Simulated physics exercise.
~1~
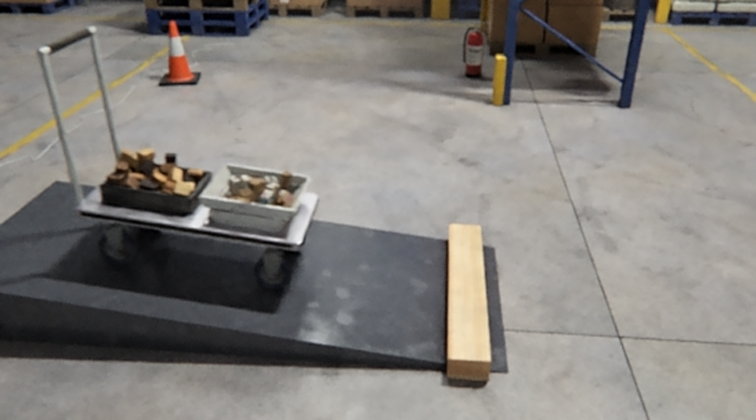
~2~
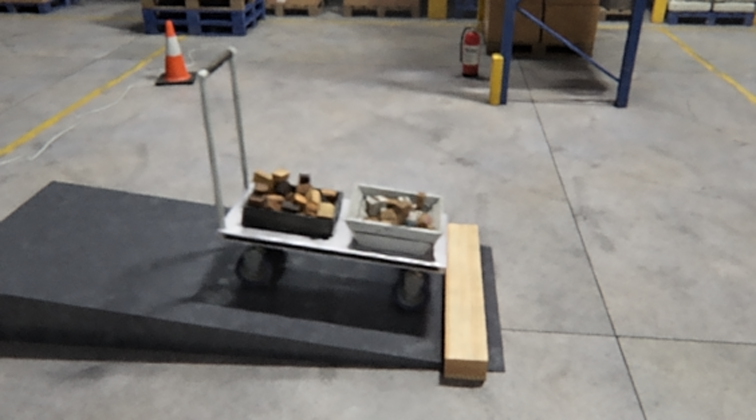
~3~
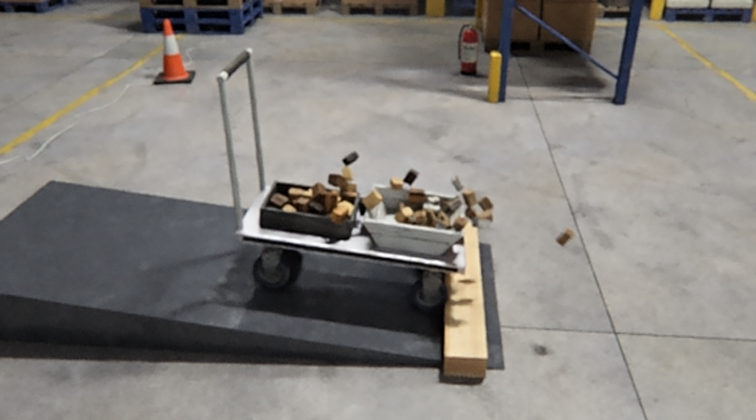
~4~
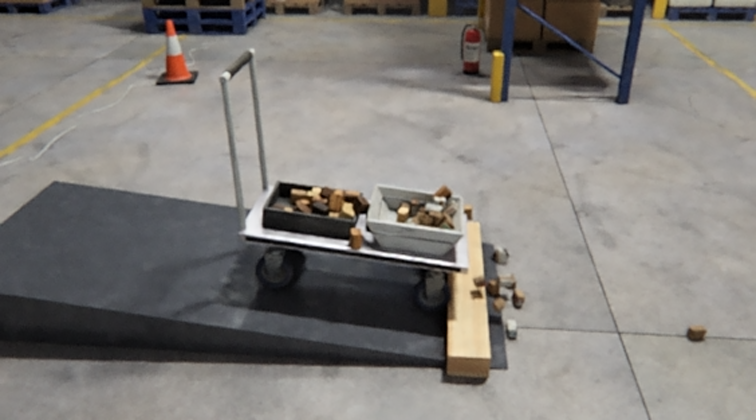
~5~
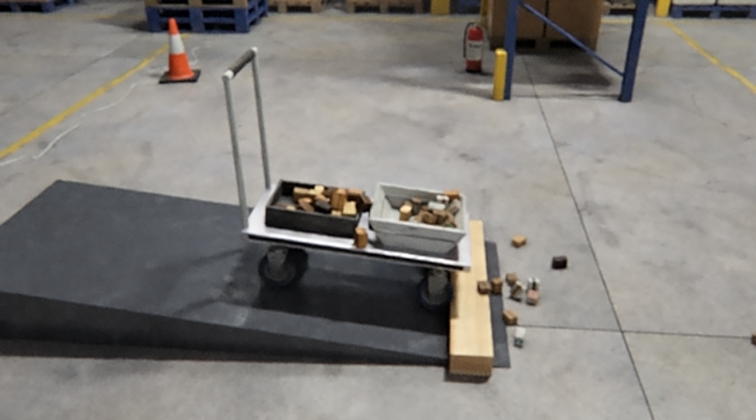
A trolley carrying a black tray and a white tray of small blocks rolled right down a dark ramp and stopped against a wooden beam, flinging pieces forward; several ended up scattered on the floor beyond it, while many stayed in the trays.
